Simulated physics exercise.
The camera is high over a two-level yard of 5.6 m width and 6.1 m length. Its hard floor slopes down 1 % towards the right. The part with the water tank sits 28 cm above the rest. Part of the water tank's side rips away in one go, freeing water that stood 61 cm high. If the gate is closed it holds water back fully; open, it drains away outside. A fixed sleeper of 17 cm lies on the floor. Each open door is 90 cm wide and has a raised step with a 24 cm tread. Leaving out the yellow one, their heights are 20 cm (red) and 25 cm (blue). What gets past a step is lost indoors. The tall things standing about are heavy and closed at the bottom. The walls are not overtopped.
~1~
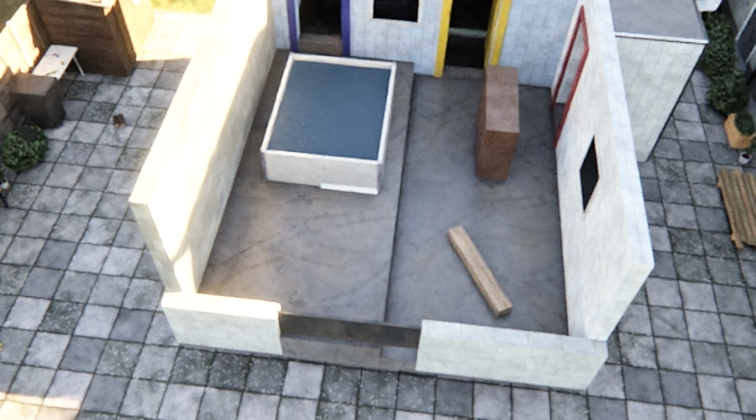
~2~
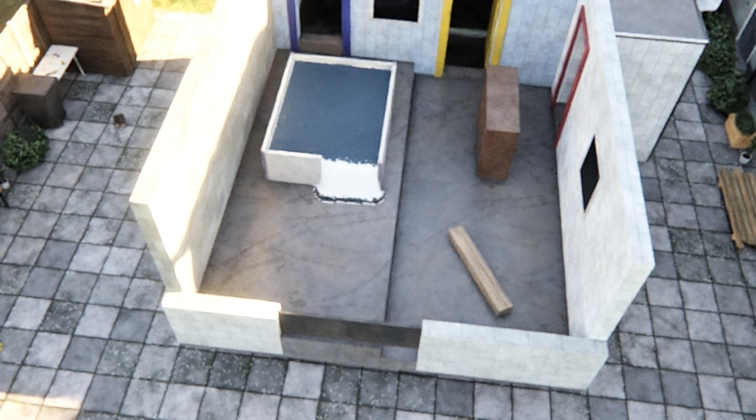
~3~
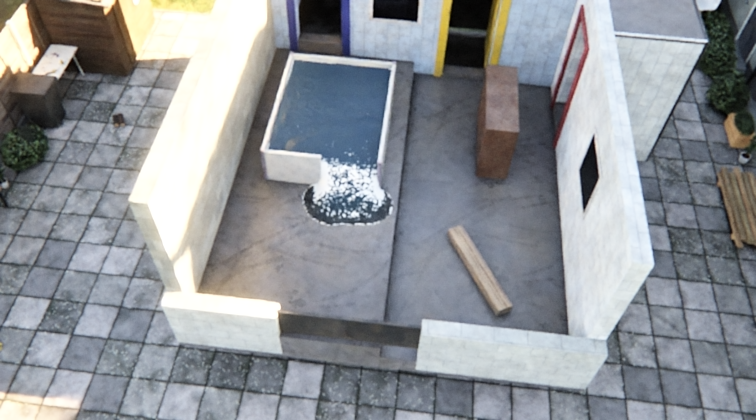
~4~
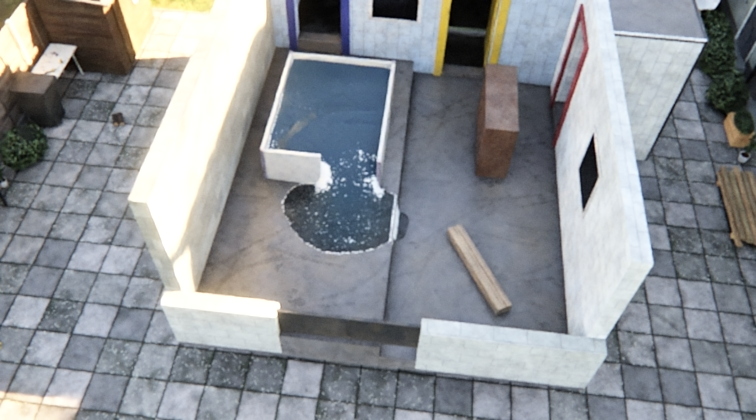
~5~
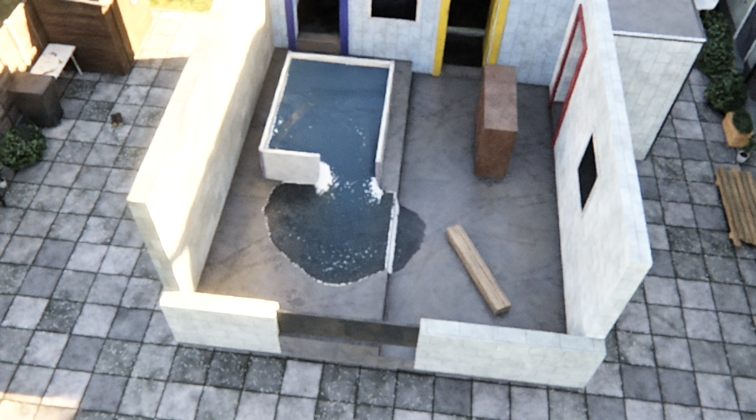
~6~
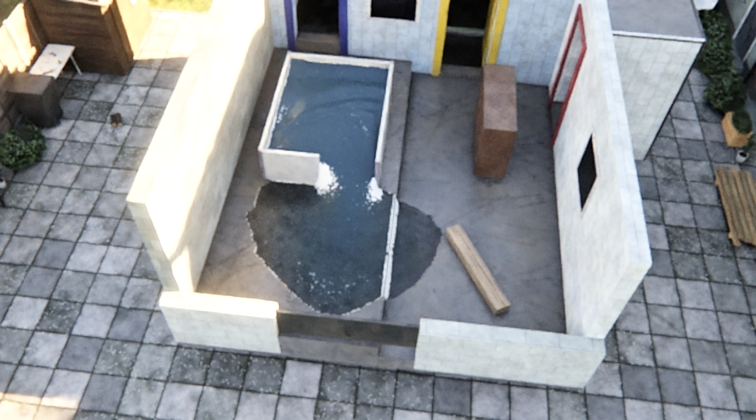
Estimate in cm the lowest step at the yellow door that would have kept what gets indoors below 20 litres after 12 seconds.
Close to 11.5 cm is just enough.
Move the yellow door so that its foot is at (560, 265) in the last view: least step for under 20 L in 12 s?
Roughly 7.0 cm.
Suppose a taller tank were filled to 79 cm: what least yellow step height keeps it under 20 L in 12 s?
About 16 cm.
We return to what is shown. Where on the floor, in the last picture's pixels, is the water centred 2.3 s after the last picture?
At about (354, 201).
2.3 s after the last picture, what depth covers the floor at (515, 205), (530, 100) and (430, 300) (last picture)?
Roughly 0, 0 and 6 cm, in turn.
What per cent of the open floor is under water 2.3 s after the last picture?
Near 40 per cent is wet.
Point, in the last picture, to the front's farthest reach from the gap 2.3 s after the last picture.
Near (569, 363).
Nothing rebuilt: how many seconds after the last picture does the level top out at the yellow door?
Around 10.5 s.
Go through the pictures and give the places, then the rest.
The first frame shows the water tank at (333, 108) is whole and still, 61 cm deep; the yellow door at (471, 38) is dry.
In the second frame, the front is at (321, 196), 0.3 m from the gap at (350, 177); 0.2 m2 of floor is wet, 61 cm left at the back.
In the third frame, the front is at (327, 220), 0.8 m from the gap at (350, 178); 0.8 m2 of floor is wet, 61 cm left at the back.
In the fourth frame, the front is at (321, 246), 1.3 m from the gap at (349, 178); 1.8 m2 of floor is wet, 61 cm left at the back.
In the fifth frame, water pours out at (348, 178) and has run 1.9 m, to (329, 280); about 5 cm deep outside, 61 cm at the back.
In the sixth frame, the gap is at (348, 177), the front 2.4 m out at (320, 307); the back of the water tank holds 61 cm; 3.7 m in a straight line remain to the yellow door at (468, 37).
Then, 0.7 s after the last picture water covers 30 % of the floor, deepest (36 cm) near (359, 194); it has not reached the yellow door.
Then, 2.3 s after the last picture water covers 40 % of the floor, deepest (36 cm) near (557, 362); it has not reached the yellow door.
Then, 11.3 s after the last picture water covers 95 % of the floor, deepest (18 cm) near (557, 362); 14 cm at the yellow door, 45 litres in over its 9 cm step.
At the yellow door as built, the water peaked near 15 cm, 10.3 s after the last picture.
Run again over the same 12 s with other heights there, 40 litres in over 9.5 cm, 8 litres over 13 cm. The limit of 20 litres is kept from about 11.5 cm up.
